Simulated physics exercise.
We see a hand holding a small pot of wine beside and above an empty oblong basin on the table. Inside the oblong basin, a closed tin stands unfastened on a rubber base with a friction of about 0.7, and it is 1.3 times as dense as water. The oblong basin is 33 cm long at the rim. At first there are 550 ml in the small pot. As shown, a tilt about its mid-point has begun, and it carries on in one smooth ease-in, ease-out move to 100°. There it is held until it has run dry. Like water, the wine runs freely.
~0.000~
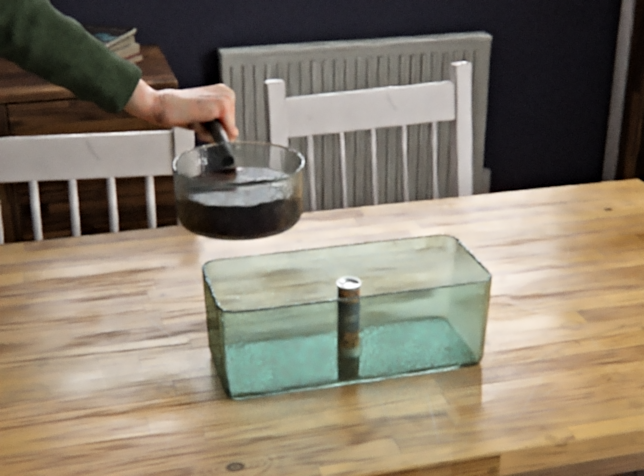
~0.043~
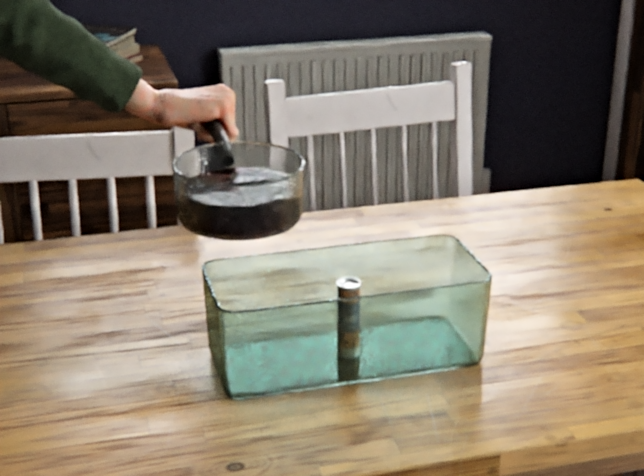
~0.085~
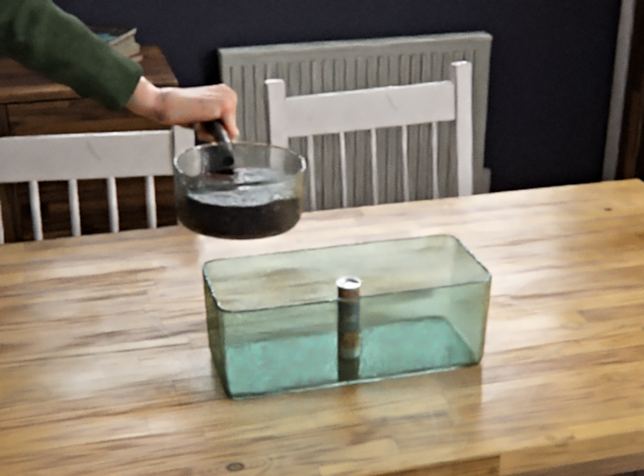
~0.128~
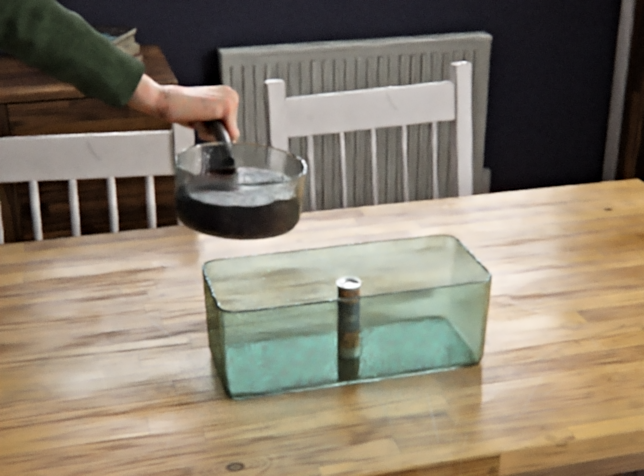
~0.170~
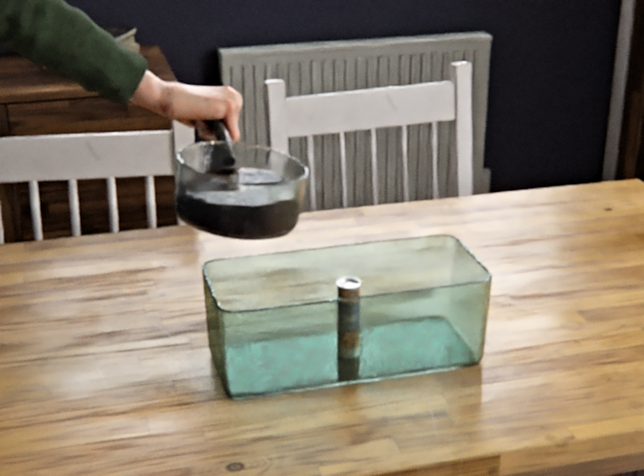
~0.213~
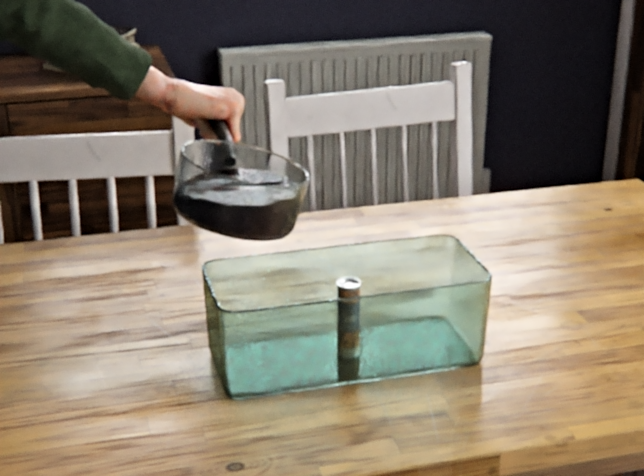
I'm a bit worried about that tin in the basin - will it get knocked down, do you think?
It is left standing.
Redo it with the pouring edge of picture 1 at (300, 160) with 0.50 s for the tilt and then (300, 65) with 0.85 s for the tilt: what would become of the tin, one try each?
The tin overturns the first time and stays vertical the second time.
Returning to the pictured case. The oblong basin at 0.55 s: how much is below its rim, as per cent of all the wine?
Near 10 in a hundred.
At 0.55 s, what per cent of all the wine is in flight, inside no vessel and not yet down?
My guess is roughly 36 %.
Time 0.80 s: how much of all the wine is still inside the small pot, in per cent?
12 per cent or so.
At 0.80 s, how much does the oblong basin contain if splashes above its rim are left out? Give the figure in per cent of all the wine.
Around 78 parts in a hundred.
After 0.55 s the tilt is 73° and 53 per cent is still to pour; the tin stands where it began.
After 0.80 s the tilt is 99° and 12 per cent is still to pour; the tin stands where it began.
After 1.07 s the tilt is 100° and 1 per cent is still to pour; the tin stands where it began.
After 1.35 s the tilt is 100° and 0 per cent is still to pour; the tin stands where it began.
In the end the tin stands where it began.
